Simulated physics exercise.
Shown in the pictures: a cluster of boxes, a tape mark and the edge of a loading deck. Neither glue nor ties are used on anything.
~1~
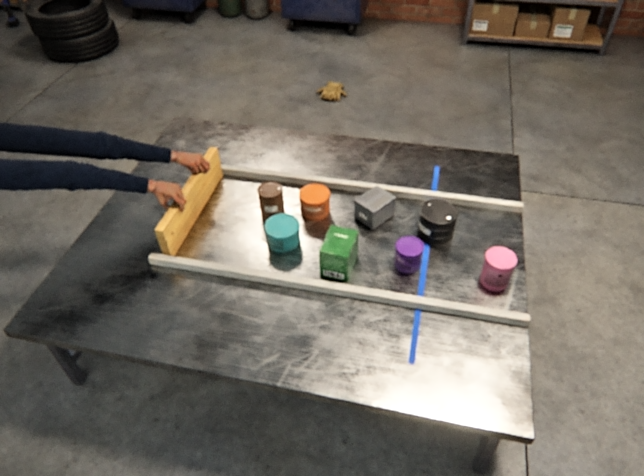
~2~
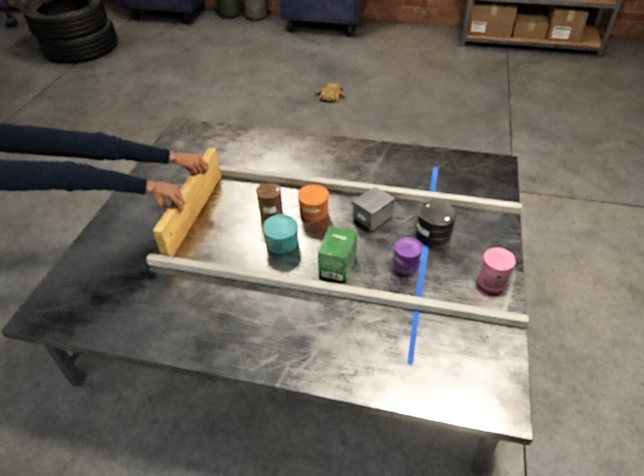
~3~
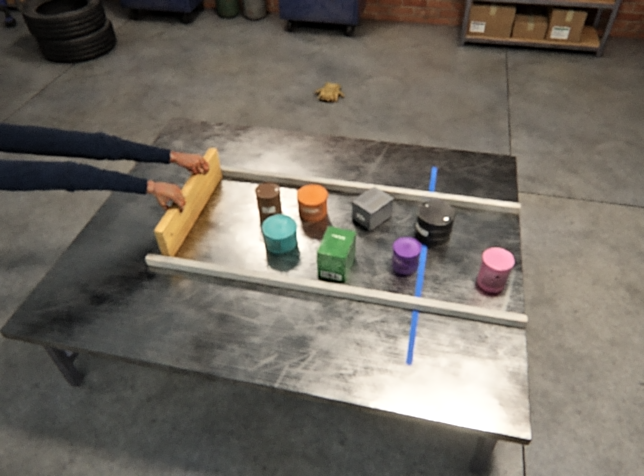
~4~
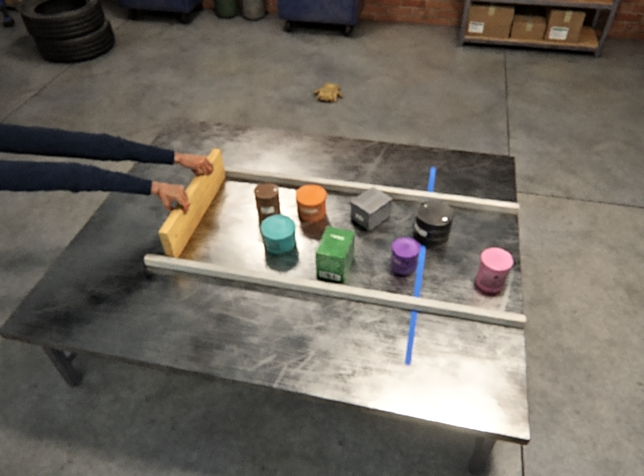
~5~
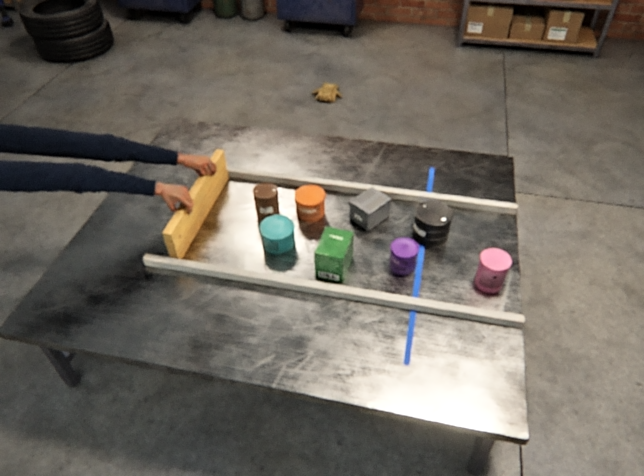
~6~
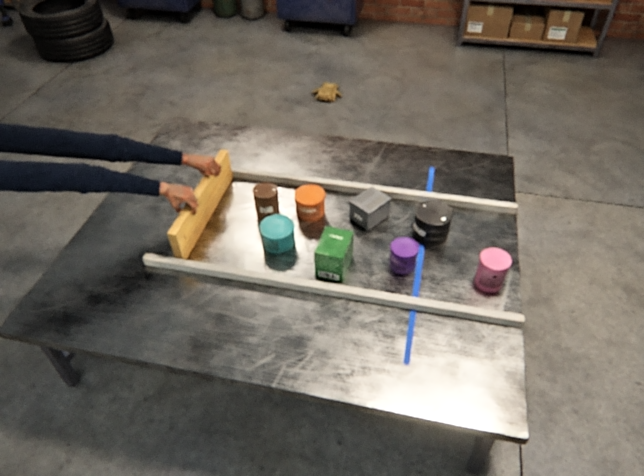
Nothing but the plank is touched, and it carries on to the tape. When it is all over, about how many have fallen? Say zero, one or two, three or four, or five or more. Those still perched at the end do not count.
The push is going to send nothing over the edge.
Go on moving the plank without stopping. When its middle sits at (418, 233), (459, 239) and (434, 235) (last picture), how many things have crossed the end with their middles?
It comes out as 0, then 1, then 0.
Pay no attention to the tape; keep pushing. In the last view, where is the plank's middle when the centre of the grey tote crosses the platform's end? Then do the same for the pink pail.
(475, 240) and (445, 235), more or less.
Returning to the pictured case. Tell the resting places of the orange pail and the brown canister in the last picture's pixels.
In the last picture the orange pail sits at (443, 205) while the brown canister sits at (438, 225).
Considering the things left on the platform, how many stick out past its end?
Counting them gives 0.
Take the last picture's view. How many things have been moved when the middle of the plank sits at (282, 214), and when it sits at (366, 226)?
At the first place 3, at the second 7.
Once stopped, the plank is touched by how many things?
Result: 4 in all.
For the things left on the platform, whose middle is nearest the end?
The pink pail winds up nearest.
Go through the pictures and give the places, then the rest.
The first picture shows pink pail (497, 270); black canister (437, 222); purple pail (409, 255); plank (193, 200); tape (427, 247).
The second picture shows black canister (435, 223); orange pail (313, 204).
The third picture shows purple pail (406, 256); plank (192, 201).
The fourth picture shows pink pail (493, 271); grey tote (371, 209).
The fifth picture shows black canister (432, 224); brown canister (267, 202).
The sixth picture shows pink pail (492, 271); black canister (432, 223); purple pail (403, 256); plank (204, 203); tape (422, 248).
Soon after, none off yet; pink pail at rest near (492, 271); black canister at rest near (432, 223); purple pail at rest near (403, 256).
Then, none off yet; pink pail at rest near (492, 271); black canister moved a little near (451, 228); purple pail moved about its own width near (423, 260).
At rest, the number that fall off is zero.
